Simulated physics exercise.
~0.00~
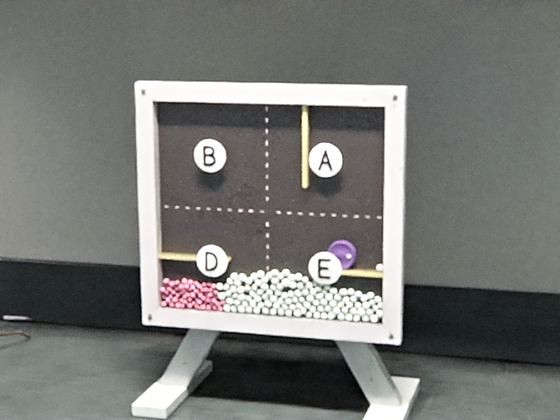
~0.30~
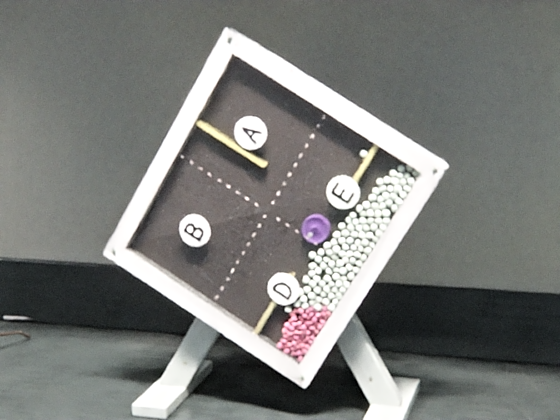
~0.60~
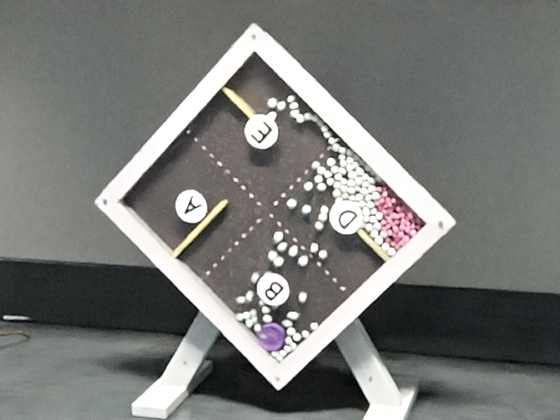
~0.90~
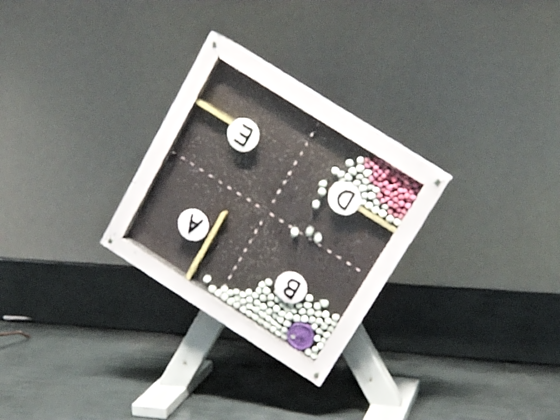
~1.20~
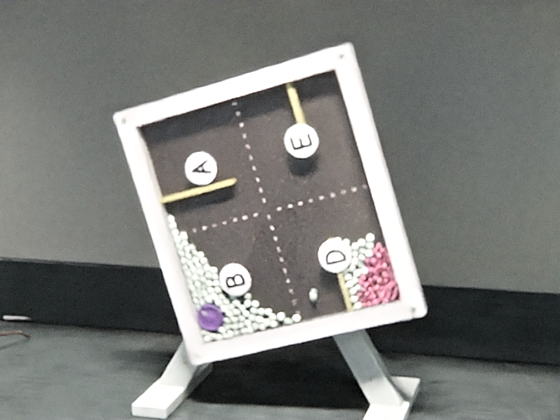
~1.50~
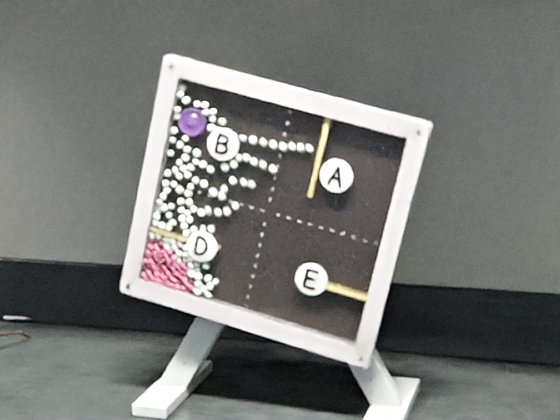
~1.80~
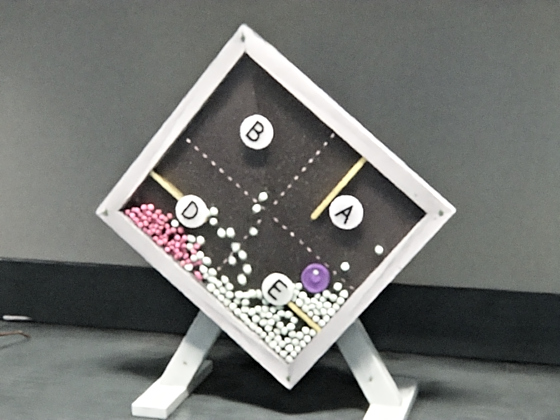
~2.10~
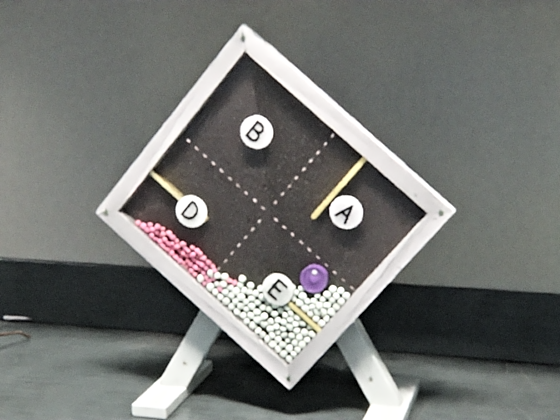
In the video, a square framed case of pink and whitish pills turns anticlockwise on its stand, spilling many whitish ones and a purple disc into quarter B, then swings back clockwise past level, where the pills settle along the lower-left side and bottom corner, the disc near E.
